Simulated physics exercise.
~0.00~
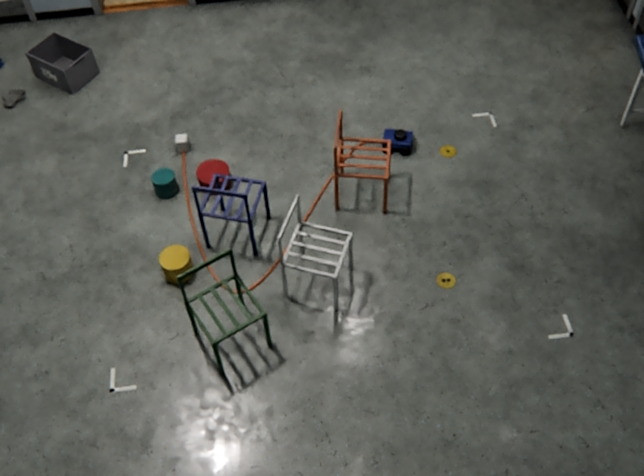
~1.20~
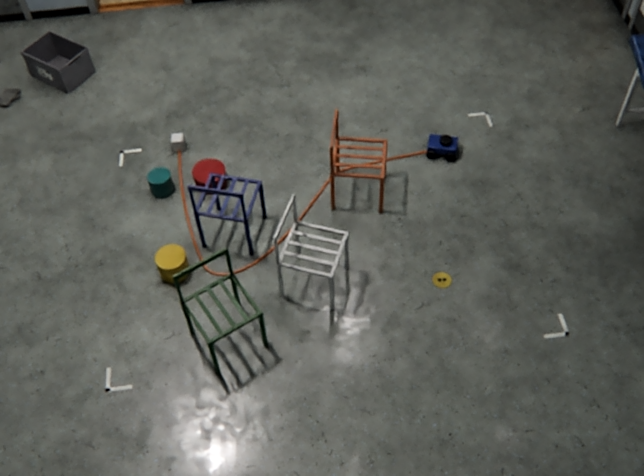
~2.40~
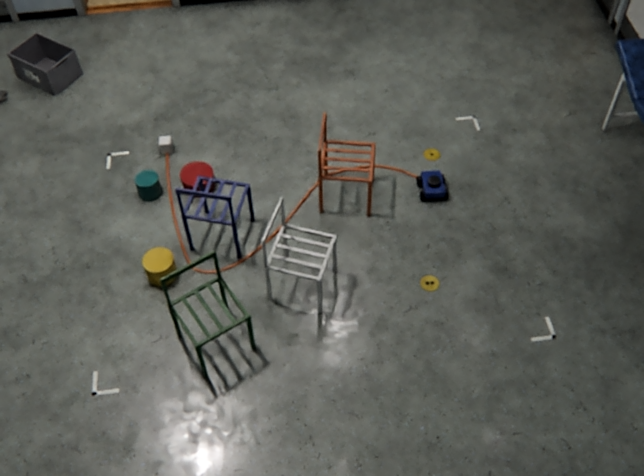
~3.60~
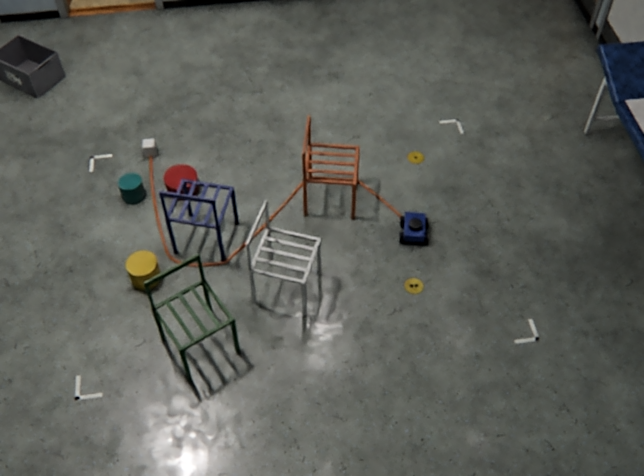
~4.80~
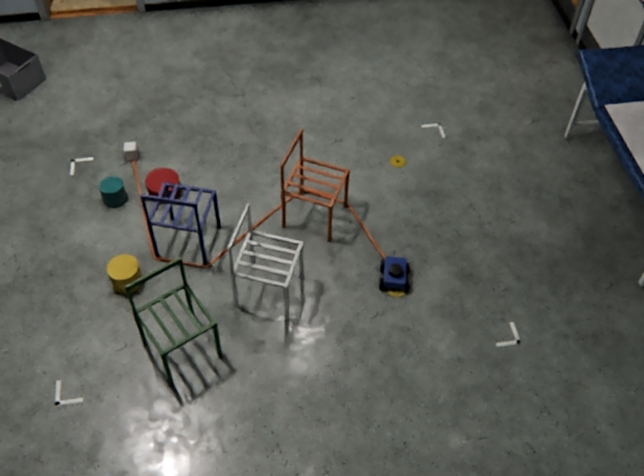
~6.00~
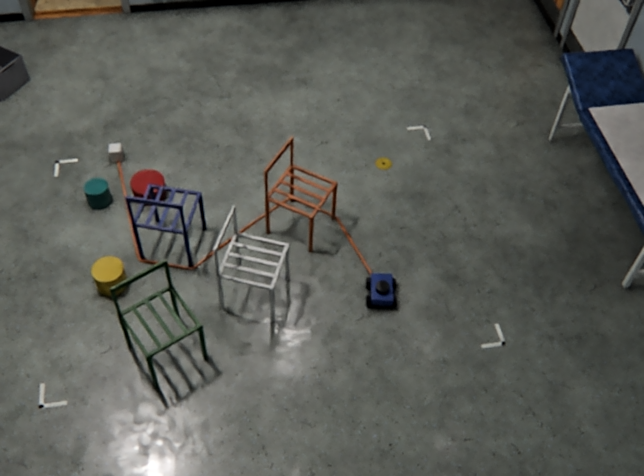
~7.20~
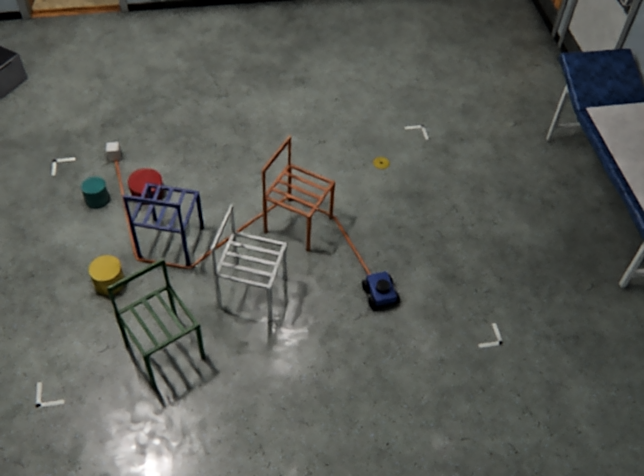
Orange chair among other small chairs being dragged slightly by a tethered blue cart driving right, then down, and stopping.
